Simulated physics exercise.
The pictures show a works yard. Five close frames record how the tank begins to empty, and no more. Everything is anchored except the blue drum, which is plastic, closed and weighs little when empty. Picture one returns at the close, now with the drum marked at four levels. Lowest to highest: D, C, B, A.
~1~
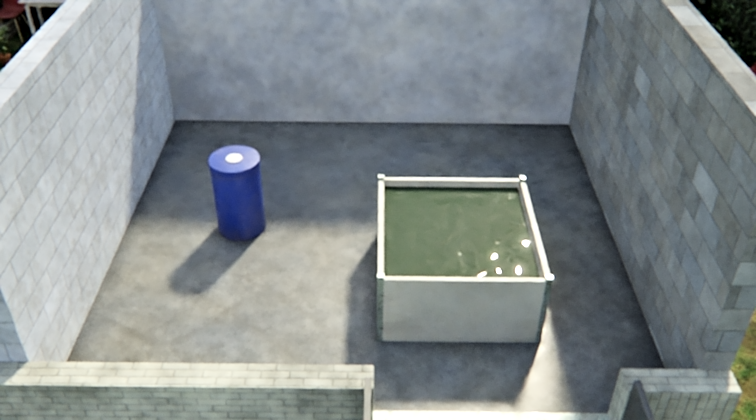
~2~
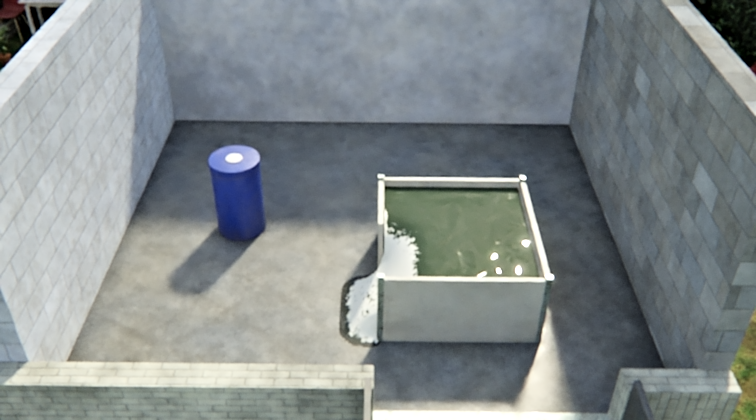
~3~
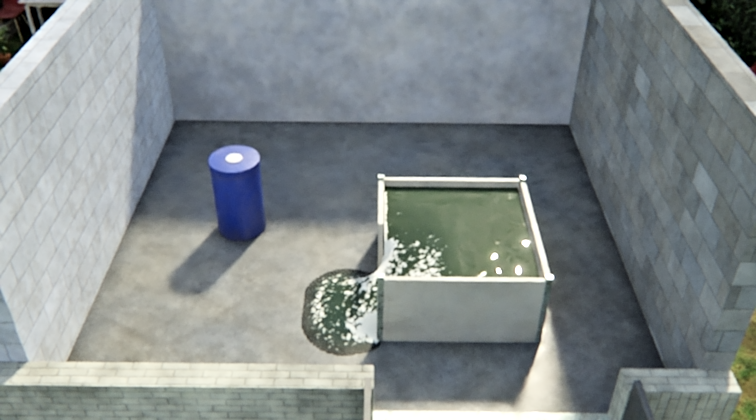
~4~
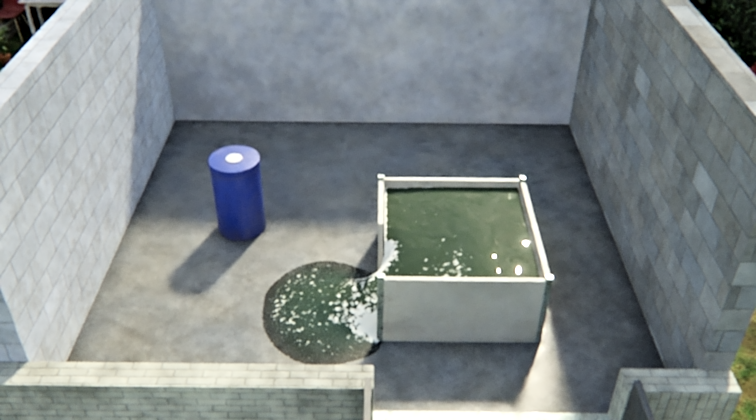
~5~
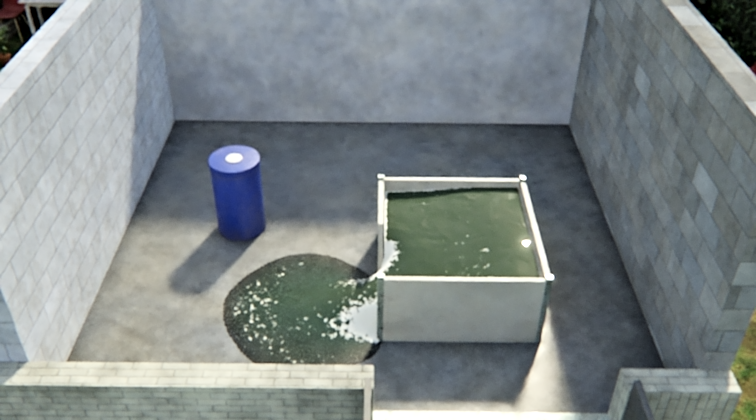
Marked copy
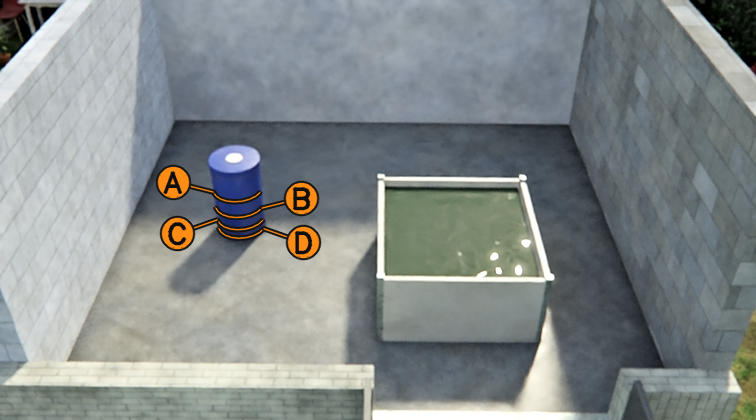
Green water pours from the left side of a square tank and spreads across the grey floor.
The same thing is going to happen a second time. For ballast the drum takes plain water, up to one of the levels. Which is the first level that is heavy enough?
C will do.
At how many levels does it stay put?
Three of them.
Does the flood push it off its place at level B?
No, not at all.
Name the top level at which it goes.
That is level D.
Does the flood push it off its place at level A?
No, not at all.
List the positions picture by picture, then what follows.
Lid of the blue drum at (234, 159); tank full, its middle at (457, 231); open gate at (497, 371), in the first frame.
In the second frame, 1 % of the ground under water, its edge towards the drum at (354, 287).
In the third frame, 3 % of the ground under water, its edge towards the drum at (322, 284).
In the fourth frame, 5 % of the ground under water, its edge towards the drum at (304, 271).
Lid of the blue drum at (234, 159); 8 % of the ground under water, its edge towards the drum at (293, 259), in the fifth frame.
In orange, A at (234, 201); B at (236, 217); C at (237, 229); D at (238, 238); from the bottom up D, C, B, A.
If A is chosen, it does not move.
If B is chosen, it does not move.
If C is chosen, it does not move.
If D is chosen, it is pushed about twice its own width away.
